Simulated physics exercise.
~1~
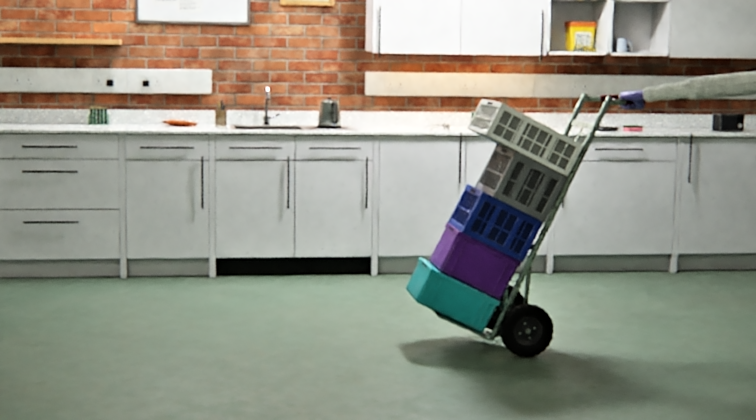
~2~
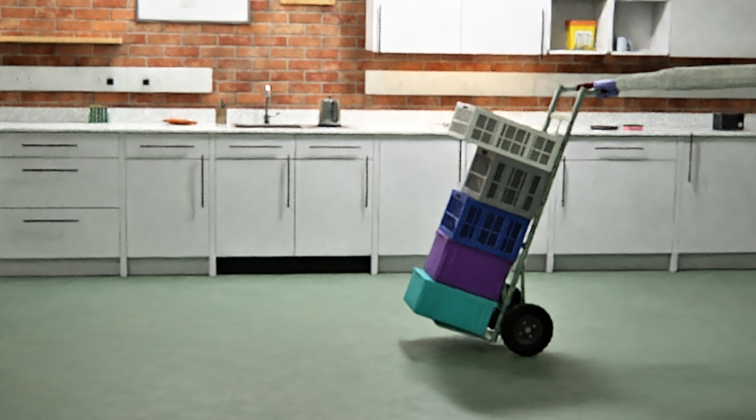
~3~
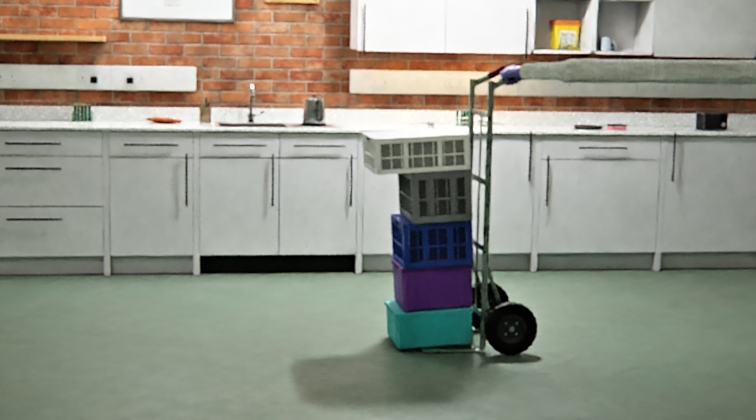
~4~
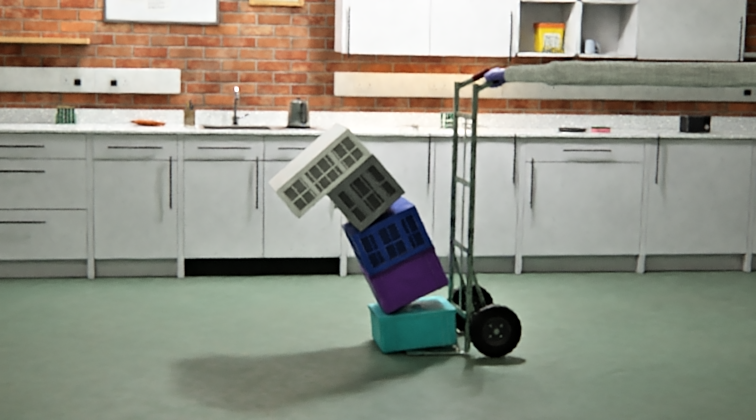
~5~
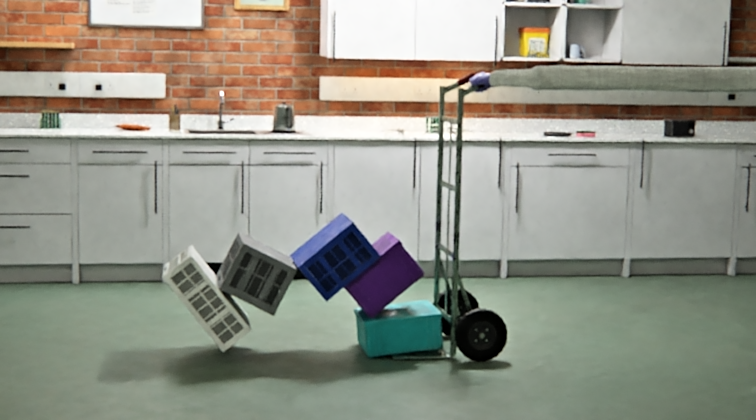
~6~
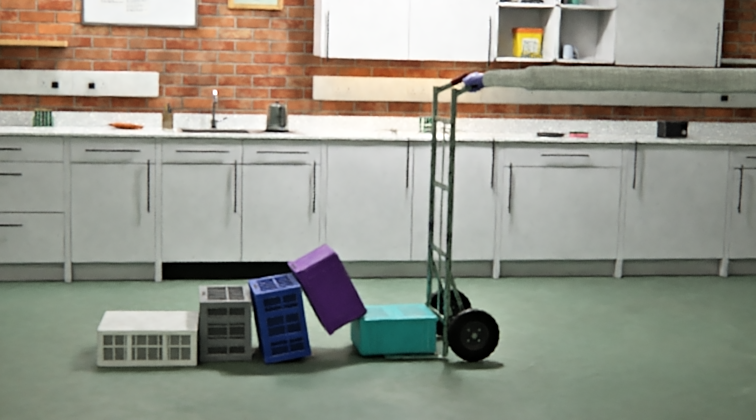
In a kitchen with white cabinets, a gloved hand tips a loaded hand truck upright, and its stacked crates topple left; the white, grey and blue crates land on the floor, while the purple tote ends tilted against the turquoise one still on the truck.
